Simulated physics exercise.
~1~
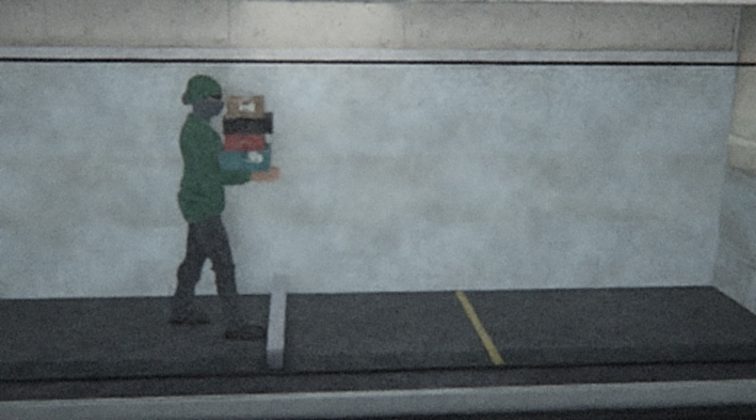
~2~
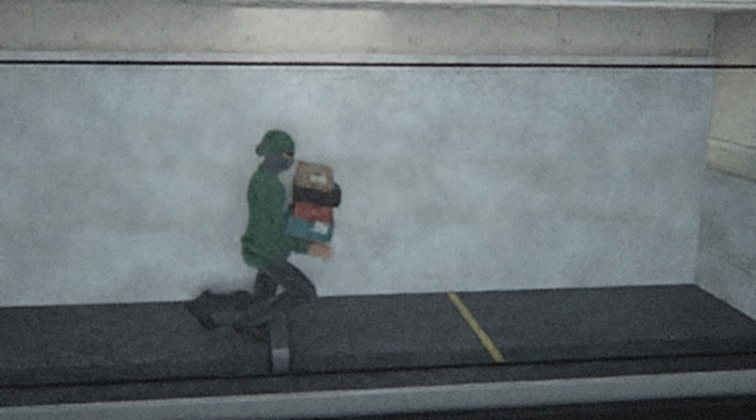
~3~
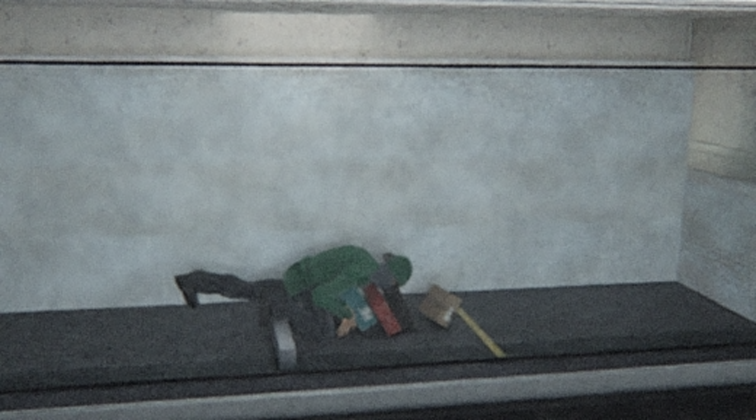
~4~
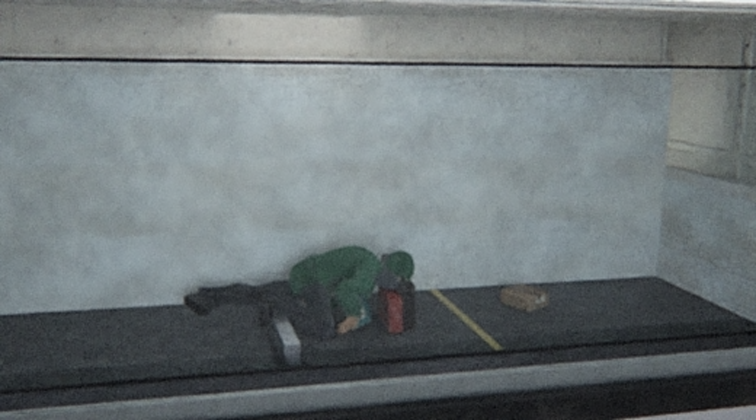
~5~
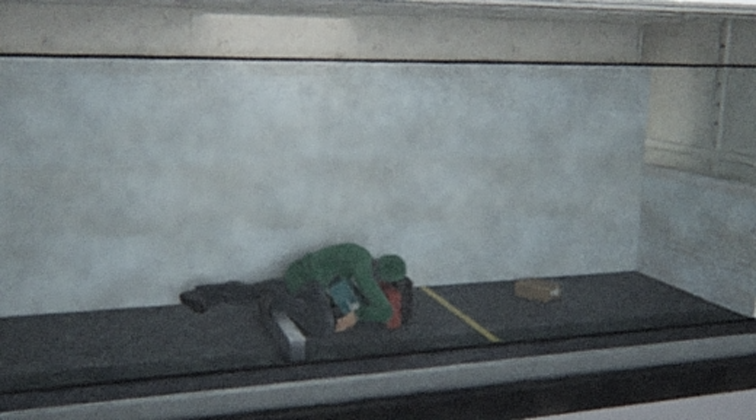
A courier trips over a low rail and falls, sending only the brown carton past the yellow line.
